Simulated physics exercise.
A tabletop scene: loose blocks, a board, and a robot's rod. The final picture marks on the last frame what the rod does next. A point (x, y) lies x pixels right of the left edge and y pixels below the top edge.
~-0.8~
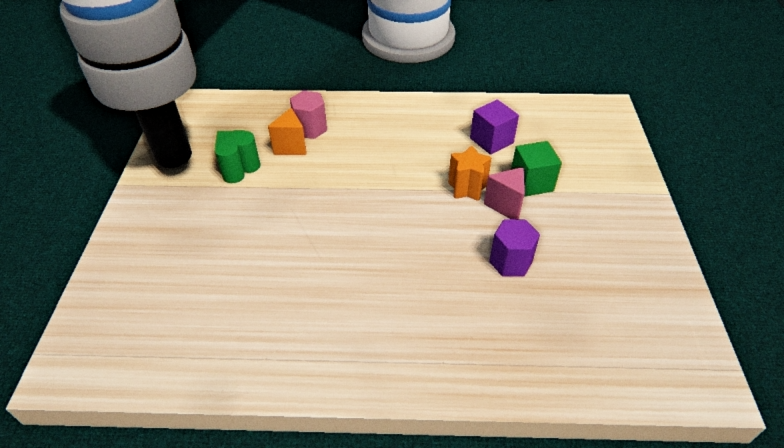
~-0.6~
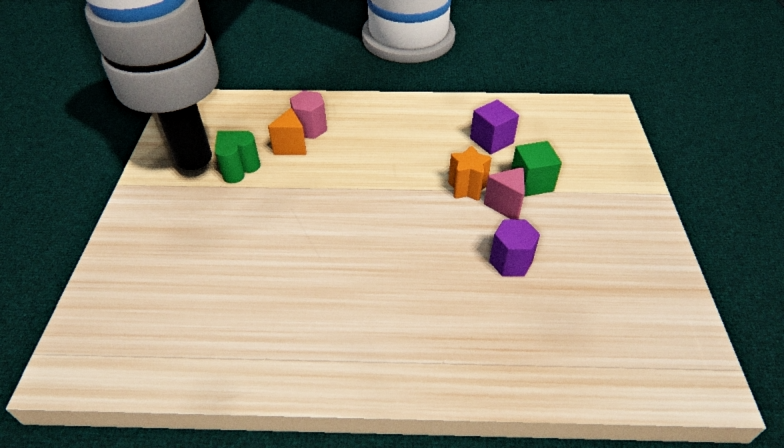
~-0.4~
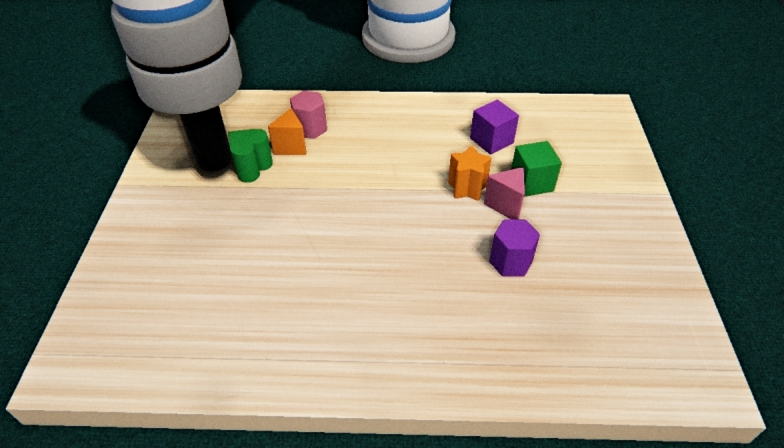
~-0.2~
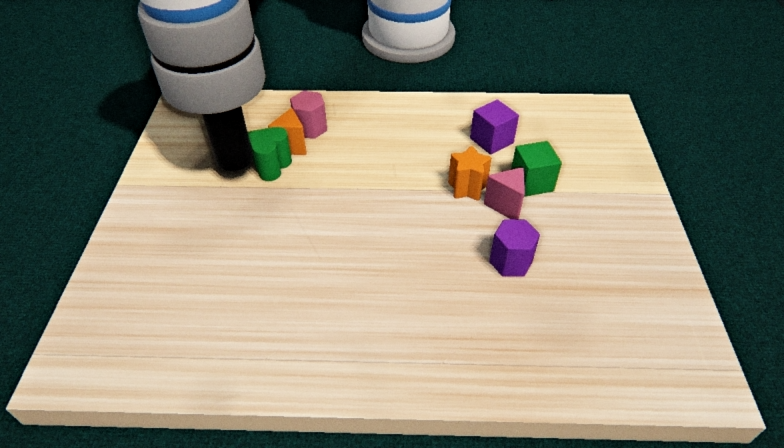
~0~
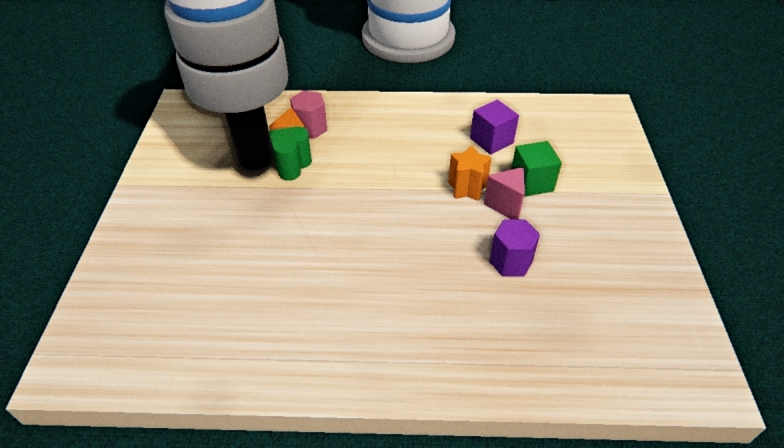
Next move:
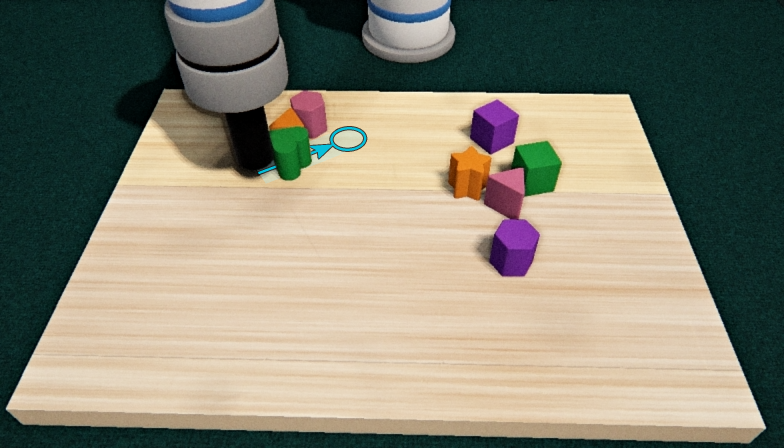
A robot's black rod moves right and pushes the green heart block toward the orange triangle.
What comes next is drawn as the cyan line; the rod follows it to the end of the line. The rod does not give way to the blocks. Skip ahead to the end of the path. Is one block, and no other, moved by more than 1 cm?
In short: No.
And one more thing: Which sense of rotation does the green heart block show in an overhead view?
Looking down, it rotates clockwise.
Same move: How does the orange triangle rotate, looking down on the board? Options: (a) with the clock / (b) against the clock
b: Against the clock.
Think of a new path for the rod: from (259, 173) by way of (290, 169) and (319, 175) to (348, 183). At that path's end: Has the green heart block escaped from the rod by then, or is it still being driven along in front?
It escapes to one side.
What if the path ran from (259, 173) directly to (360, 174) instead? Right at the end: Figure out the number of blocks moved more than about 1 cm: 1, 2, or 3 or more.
Looking at the path, I think only one of the blocks ends up more than 1 cm away.
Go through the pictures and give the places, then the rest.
In the first frame, rod tip (174, 158); block tops, green heart block (231, 140); orange triangle (287, 120); pink hexagon (307, 100).
In the second frame, rod (194, 160); blocks unchanged.
In the third frame, rod (215, 161); green heart block (245, 139).
In the fourth frame, rod (235, 161); green heart block (266, 138).
In the fifth frame, rod (256, 160); green heart block (287, 137); orange triangle (288, 119); pink hexagon (307, 100).
Path on the board, in a line from (259, 173) to (348, 139).
On the path given first. One third of the way, rod (288, 148); green heart block (319, 131), turned 20° clockwise; orange triangle (289, 114); pink hexagon (309, 98).
Two thirds of the way, rod (319, 137); green heart block (349, 126), turned 40° clockwise; orange triangle (290, 111), turned 30° anticlockwise; pink hexagon (309, 97), turned 15° clockwise.
At the end, rod (347, 126); green heart block (367, 126), turned 65° clockwise; orange triangle (290, 111), turned 30° anticlockwise; pink hexagon (309, 97), turned 15° clockwise.
